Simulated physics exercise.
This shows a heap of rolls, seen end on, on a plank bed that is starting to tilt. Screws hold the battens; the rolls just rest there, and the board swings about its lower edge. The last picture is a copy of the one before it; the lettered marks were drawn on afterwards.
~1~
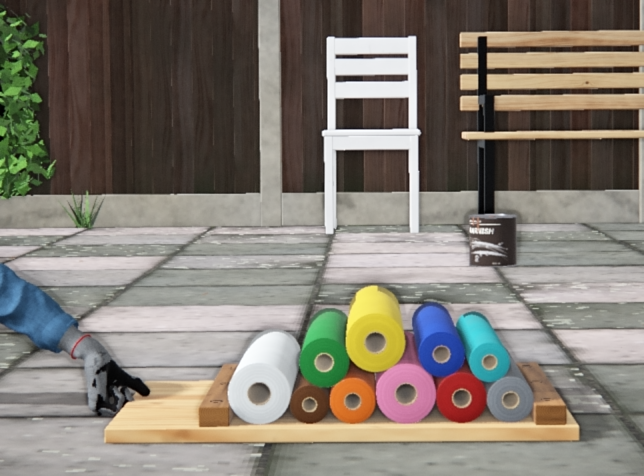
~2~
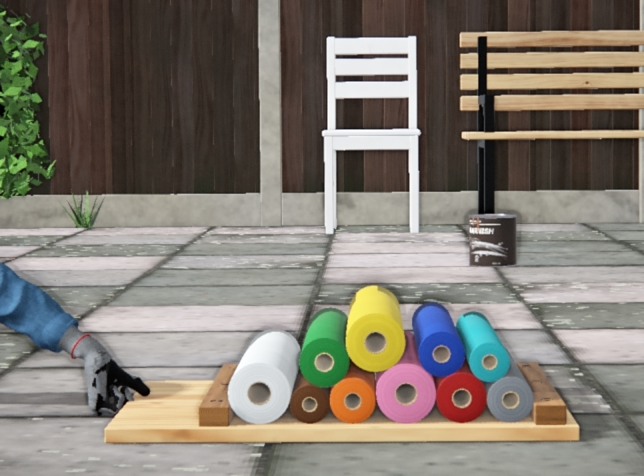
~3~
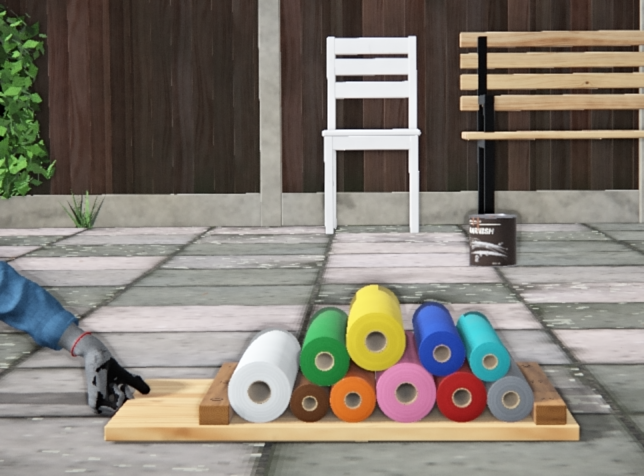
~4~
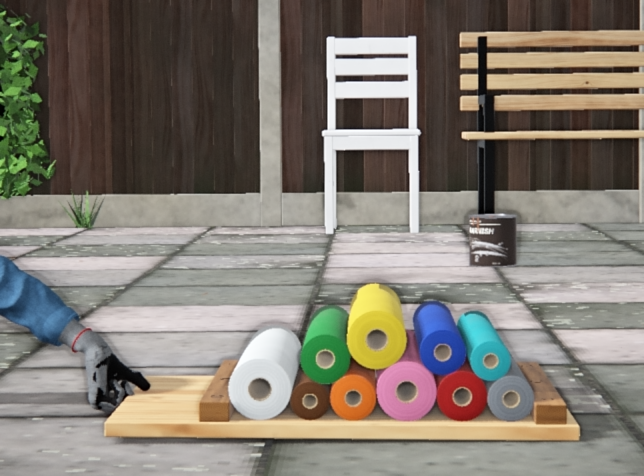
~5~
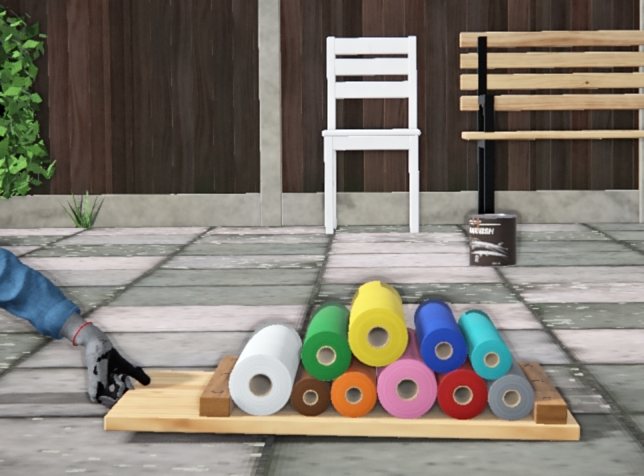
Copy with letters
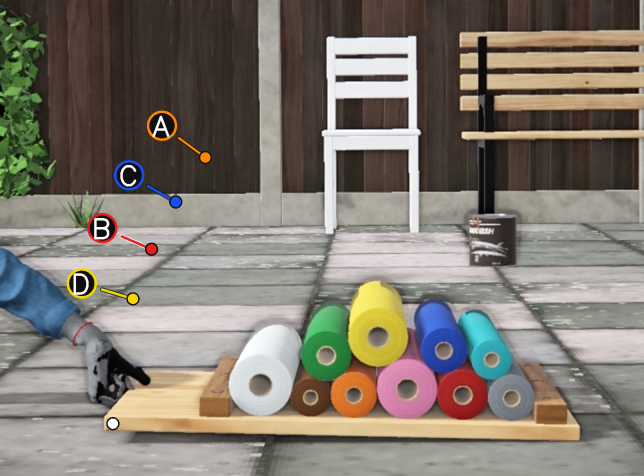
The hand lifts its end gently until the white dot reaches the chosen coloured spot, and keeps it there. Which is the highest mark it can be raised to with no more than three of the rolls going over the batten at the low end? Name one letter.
It can be raised to C.
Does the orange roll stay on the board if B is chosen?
The orange roll: Yes.
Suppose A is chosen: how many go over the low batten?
The count is four.
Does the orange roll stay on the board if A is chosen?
Yes.
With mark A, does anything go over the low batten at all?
Yes.
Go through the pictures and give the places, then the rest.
In the first frame, blue roll (441, 354); turquoise roll (490, 362); yellow roll (376, 342).
In the second frame, yellow roll (376, 342); board (344, 399).
In the third frame, board (344, 398); white roll (260, 391); red roll (462, 398).
In the fourth frame, board (344, 396); white roll (260, 389); brown roll (310, 401).
In the fifth frame, board (344, 393); white roll (261, 385); brown roll (311, 397).
On the marked copy, A at (206, 158); B at (151, 249); C at (176, 202); D at (133, 299); the white dot at (113, 423).
Taking C. A third of the way, board at 17°.
Two thirds of the way, board at 30°.
When it is over, board at 30°, three over the low batten (blue, turquoise, yellow).
As for the rest, A four over the low batten (green, blue, turquoise, yellow); B none over the low batten; D none over the low batten.
